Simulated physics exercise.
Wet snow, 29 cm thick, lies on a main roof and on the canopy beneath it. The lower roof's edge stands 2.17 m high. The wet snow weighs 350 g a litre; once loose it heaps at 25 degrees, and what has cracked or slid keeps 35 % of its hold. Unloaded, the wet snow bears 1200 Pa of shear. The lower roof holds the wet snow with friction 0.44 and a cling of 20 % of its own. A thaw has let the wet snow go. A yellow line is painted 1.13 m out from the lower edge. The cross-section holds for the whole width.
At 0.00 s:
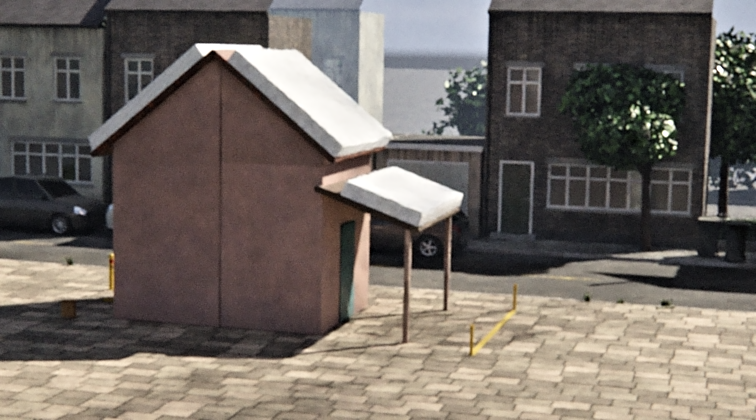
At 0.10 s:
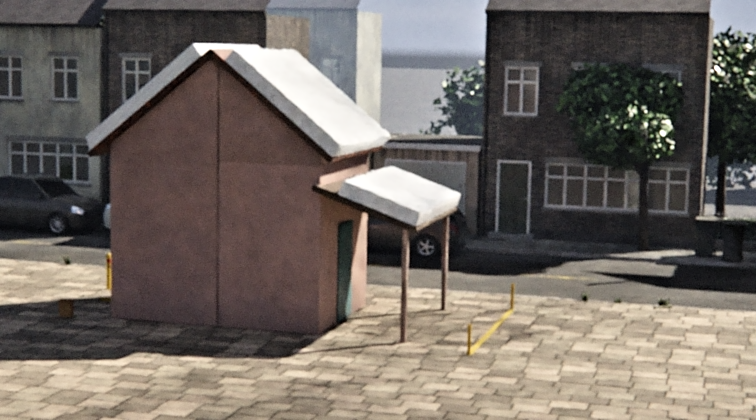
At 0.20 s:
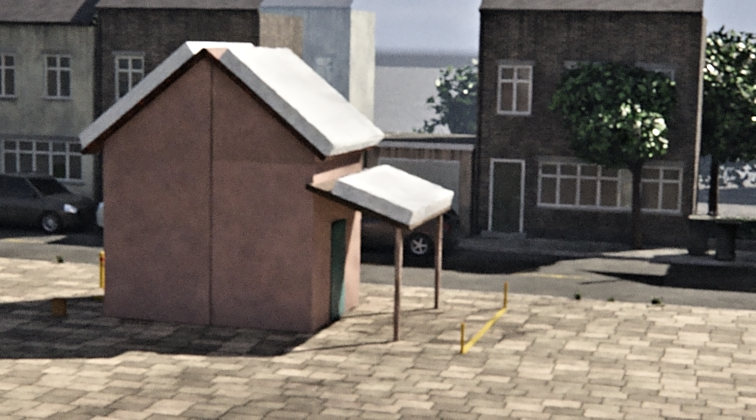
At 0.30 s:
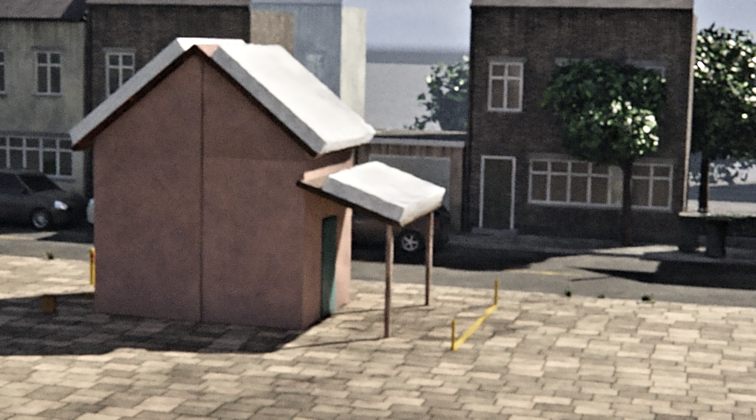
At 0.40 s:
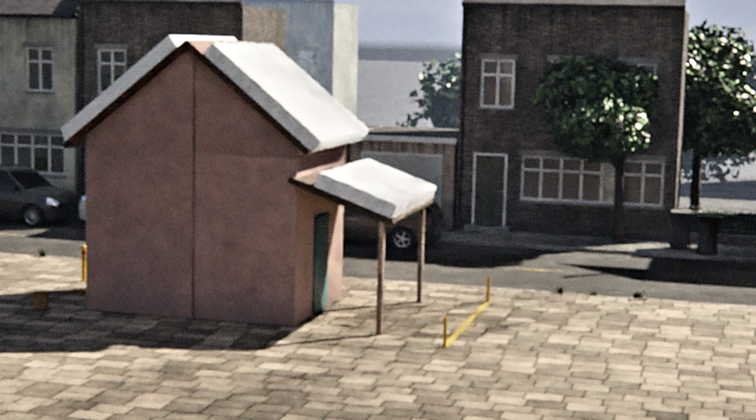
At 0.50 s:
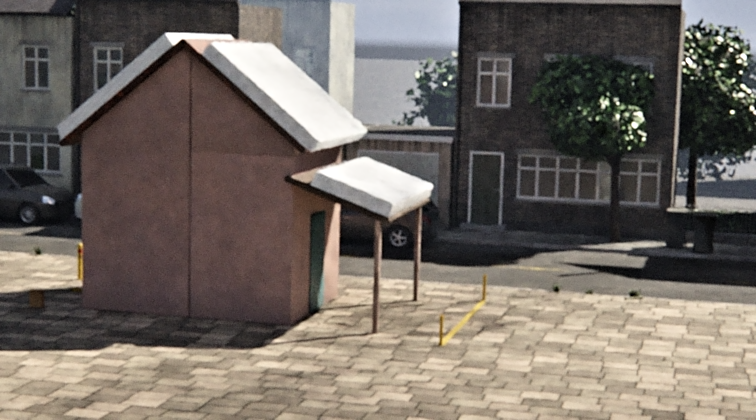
A small pinkish-brown building with white snow on its pitched roof and lower right-hand canopy stands on pale paving, seen from a slightly raised viewpoint across the street. A teal door sits beneath the canopy, a yellow line lies to the right, and dark cars, brick houses and green trees stand behind. The camera drifts gently right, easing the scene leftward, while the roof snow creeps barely noticeably down the right slope.
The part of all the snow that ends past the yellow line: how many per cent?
About 0 %.
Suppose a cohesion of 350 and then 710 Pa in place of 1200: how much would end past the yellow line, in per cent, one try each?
In turn about 35 %, 12 %.
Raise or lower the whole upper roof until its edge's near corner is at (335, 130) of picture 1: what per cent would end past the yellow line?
In that case some 12 per cent.
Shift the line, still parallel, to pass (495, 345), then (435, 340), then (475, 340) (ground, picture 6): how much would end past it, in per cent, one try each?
In turn about 0 %, 0 %, 0 %.
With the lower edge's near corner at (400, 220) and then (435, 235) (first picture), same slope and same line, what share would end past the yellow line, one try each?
In turn about 0 %, 0 %.
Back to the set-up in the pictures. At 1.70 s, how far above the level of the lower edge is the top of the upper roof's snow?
Roughly 2.3 m.
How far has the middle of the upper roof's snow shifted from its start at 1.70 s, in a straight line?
About 1.4 m.
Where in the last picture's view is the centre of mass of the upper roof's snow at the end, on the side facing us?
Near (324, 153).
After 1.05 s, none is below the lower edge and 0 % is past the line.
After 1.70 s, none is below the lower edge and 0 % is past the line.
After 2.35 s, none is below the lower edge and 0 % is past the line.
After 3.00 s, none is below the lower edge and 0 % is past the line.
After 4.00 s, at the end, none is below the lower edge and 0 % is past the line.
